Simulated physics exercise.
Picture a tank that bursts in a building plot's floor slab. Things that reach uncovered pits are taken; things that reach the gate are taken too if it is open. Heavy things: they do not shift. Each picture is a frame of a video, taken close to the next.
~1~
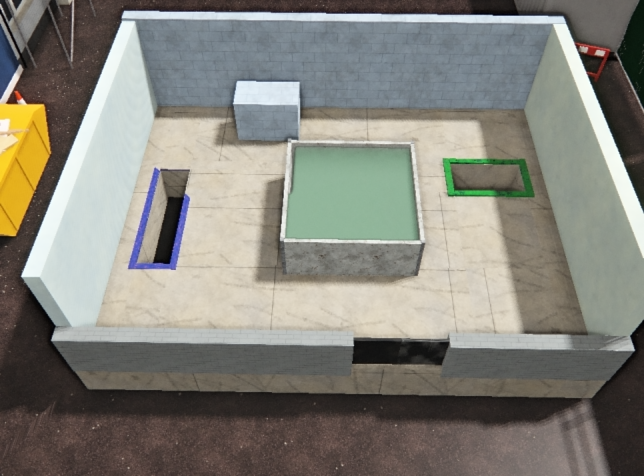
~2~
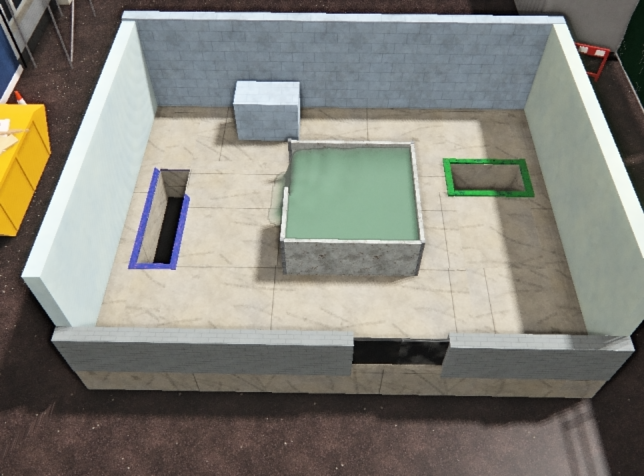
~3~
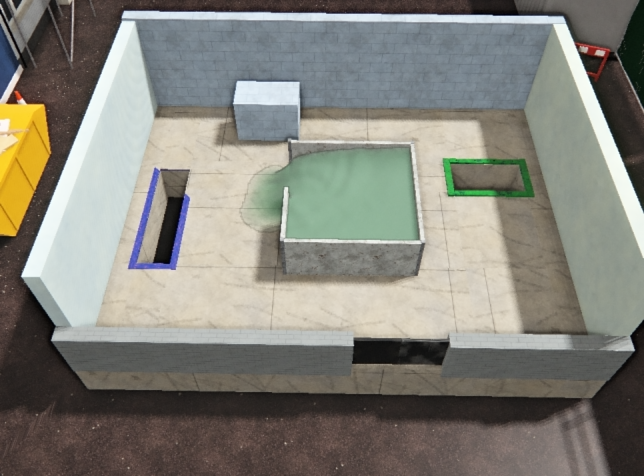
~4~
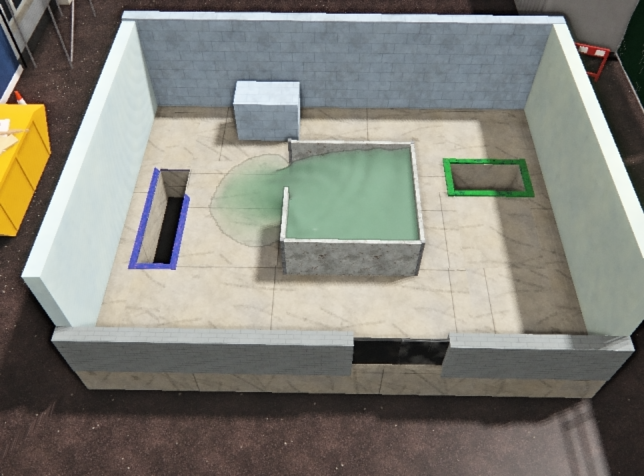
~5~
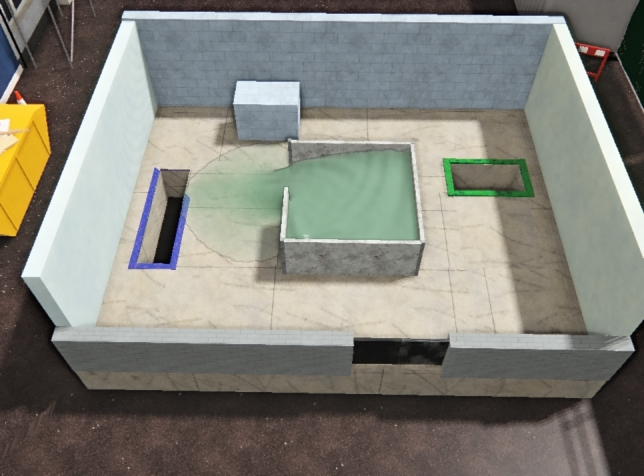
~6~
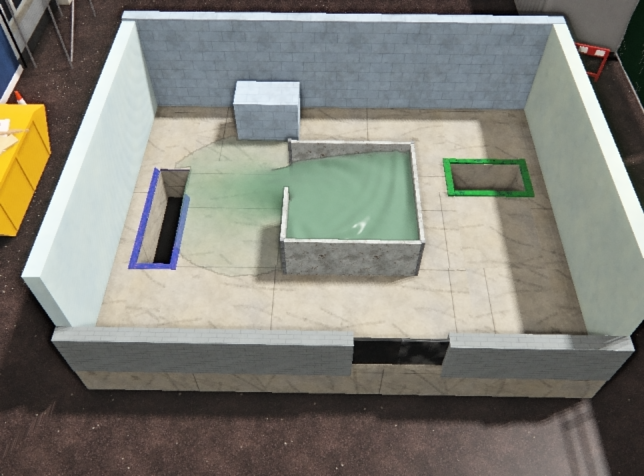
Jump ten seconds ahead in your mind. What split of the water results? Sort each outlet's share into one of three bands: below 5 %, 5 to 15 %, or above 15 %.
Shares: The gate gets below 5 %; the blue pit gets above 15 %; the green pit gets below 5 %.
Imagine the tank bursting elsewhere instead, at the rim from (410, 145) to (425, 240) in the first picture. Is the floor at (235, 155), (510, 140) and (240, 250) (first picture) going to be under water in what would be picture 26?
Note, points one to three: Unreached / reached and soaked / unreached.
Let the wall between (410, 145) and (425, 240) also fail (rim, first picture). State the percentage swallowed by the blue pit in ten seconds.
The blue pit gets 14 per cent.
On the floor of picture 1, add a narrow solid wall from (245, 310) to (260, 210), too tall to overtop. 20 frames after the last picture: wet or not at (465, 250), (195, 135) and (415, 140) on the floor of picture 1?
Result, listed order: Spot 1 kept clear of the flood, spot 2 reached by the flood, spot 3 kept clear of the flood.
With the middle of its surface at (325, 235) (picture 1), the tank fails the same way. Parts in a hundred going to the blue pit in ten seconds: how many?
Per cent: Blue 70.
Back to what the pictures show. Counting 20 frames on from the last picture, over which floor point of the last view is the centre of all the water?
Somewhere around (294, 200) in the last view.
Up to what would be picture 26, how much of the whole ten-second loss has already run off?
Somewhere around 50 per cent, I'd say.
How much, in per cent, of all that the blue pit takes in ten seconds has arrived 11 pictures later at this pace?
About 30 %.
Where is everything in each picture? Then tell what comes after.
The first picture shows the water tank at (351, 191) is whole and still.
In the second picture, the front is at a hidden place, out from the gap at (291, 186).
In the third picture, the front is at (247, 217), out from the gap at (291, 189).
In the fourth picture, the front is at (215, 212), out from the gap at (291, 190).
In the fifth picture, the front is at (183, 212), out from the gap at (291, 189).
In the sixth picture, the front is at (181, 166), out from the gap at (291, 189).
A moment on, water covers 20 % of the floor; the gate 0 %, the blue pit 9 %, the green pit 0 %.
Next, water covers 25 % of the floor; the gate 0 %, the blue pit 19 %, the green pit 0 %.
Then, water covers 30 % of the floor; the gate 0 %, the blue pit 31 %, the green pit 0 %.
Later, water covers 55 % of the floor; the gate 0 %, the blue pit 46 %, the green pit 0 %.
In the end, water covers 75 % of the floor; the gate 0 %, the blue pit 60 %, the green pit 0 %.
